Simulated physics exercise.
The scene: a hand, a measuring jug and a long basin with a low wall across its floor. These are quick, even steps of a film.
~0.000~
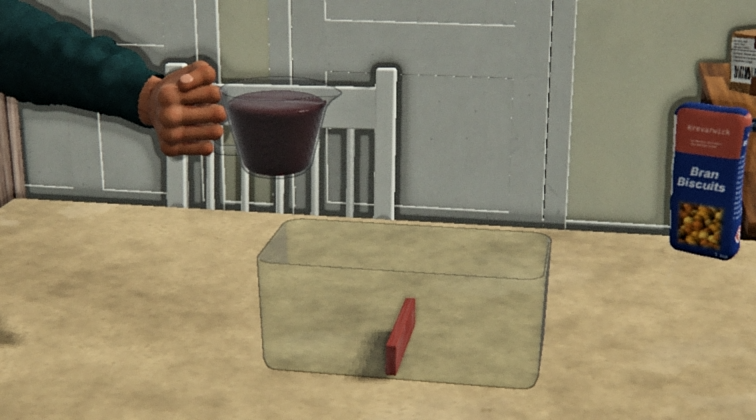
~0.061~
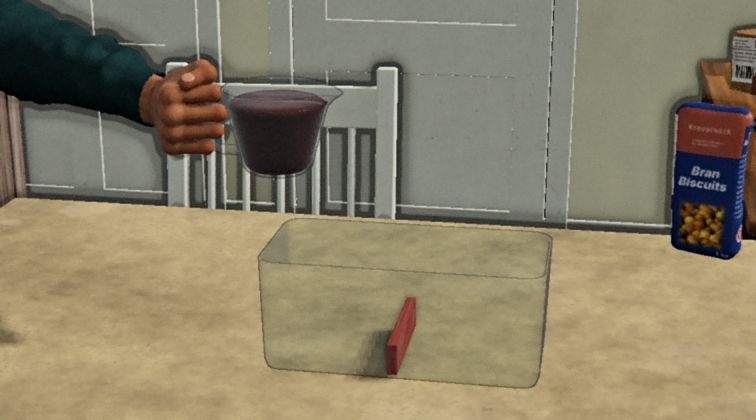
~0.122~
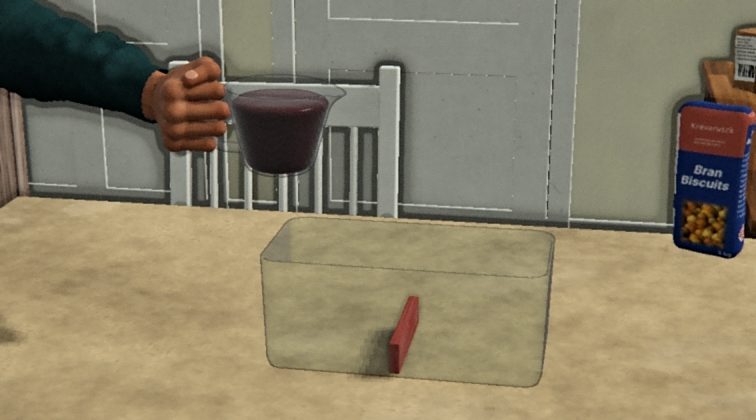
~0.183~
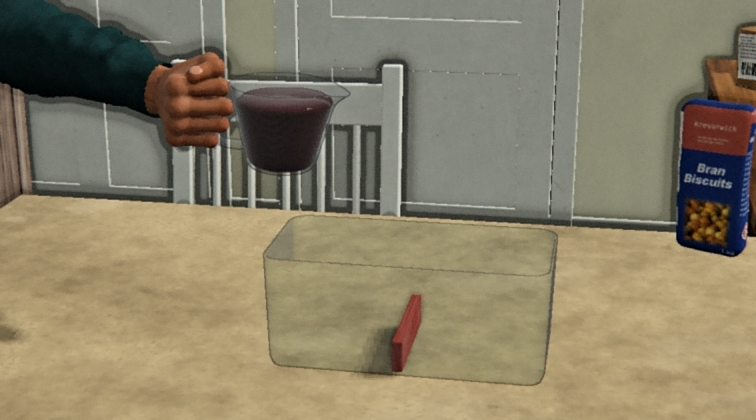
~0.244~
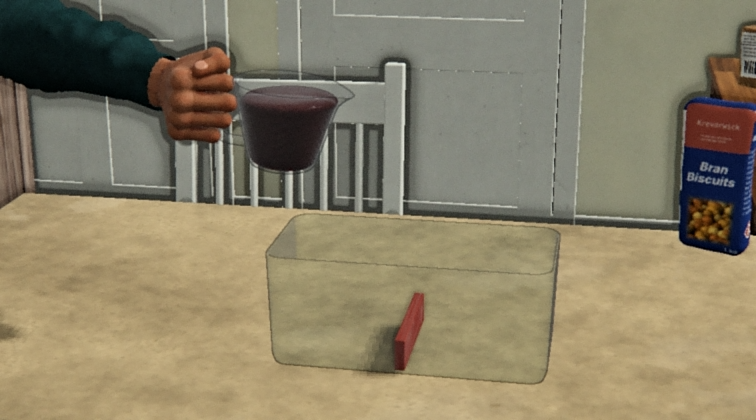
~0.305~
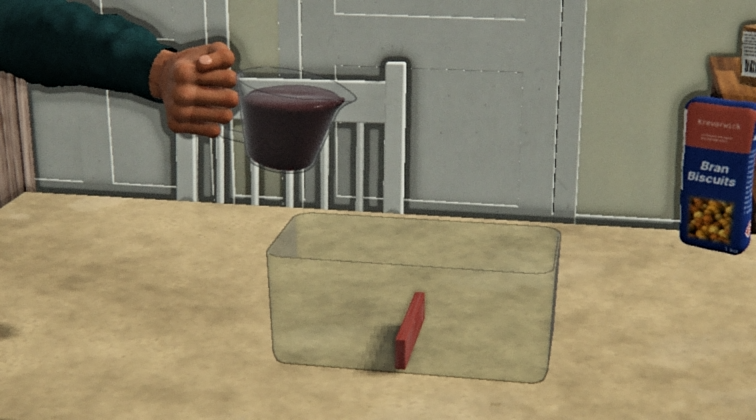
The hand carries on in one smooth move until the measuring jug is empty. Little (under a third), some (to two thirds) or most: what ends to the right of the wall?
It comes to from a third to two thirds.
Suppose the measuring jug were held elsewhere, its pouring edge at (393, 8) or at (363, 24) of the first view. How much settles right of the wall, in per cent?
The first gives 90 %, the second 80 %.
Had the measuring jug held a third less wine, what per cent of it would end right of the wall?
It comes to 20 per cent or so.
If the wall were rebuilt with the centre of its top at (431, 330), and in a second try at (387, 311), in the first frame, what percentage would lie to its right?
About 10 and 65 per cent.
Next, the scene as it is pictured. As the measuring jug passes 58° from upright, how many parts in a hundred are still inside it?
About 65 per cent.
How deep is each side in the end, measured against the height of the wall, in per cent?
Near 40 on the left, 30 on the right.
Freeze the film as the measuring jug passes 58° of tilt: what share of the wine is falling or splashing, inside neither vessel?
Some 20 per cent.
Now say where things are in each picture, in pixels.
In the first frame, it leans 0°; its right rim is at (342, 93); the wine meets the walls at (229, 98) and (327, 103); the long basin's rim runs from (271, 241) to (548, 258); the wall's top is at (401, 322).
In the second frame, it leans 0°; its right rim is at (343, 93); the wine meets the walls at (231, 97) and (328, 102).
In the third frame, it leans 2°; its right rim is at (346, 93); the wine meets the walls at (234, 96) and (330, 101).
In the fourth frame, it leans 4°; its right rim is at (350, 94); the wine meets the walls at (239, 94) and (334, 100).
In the fifth frame, it leans 6°; its right rim is at (355, 96); the wine meets the walls at (242, 93) and (340, 99).
In the sixth frame, it leans 10°; its right rim is at (357, 99); the wine meets the walls at (246, 93) and (345, 99).
By 0.83 s the tilt is 58° and 64 per cent is still to pour, 3 is left of the wall and 12 right of it.
By 1.22 s the tilt is 93° and 9 per cent is still to pour, 36 is left of the wall and 47 right of it.
By 1.62 s the tilt is 105° and 0 per cent is still to pour, 50 is left of the wall and 49 right of it.
By 2.06 s the tilt is 105° and 0 per cent is still to pour, 50 is left of the wall and 49 right of it.
At rest 50 per cent lies left of the wall, 49 right of it and 1 outside.
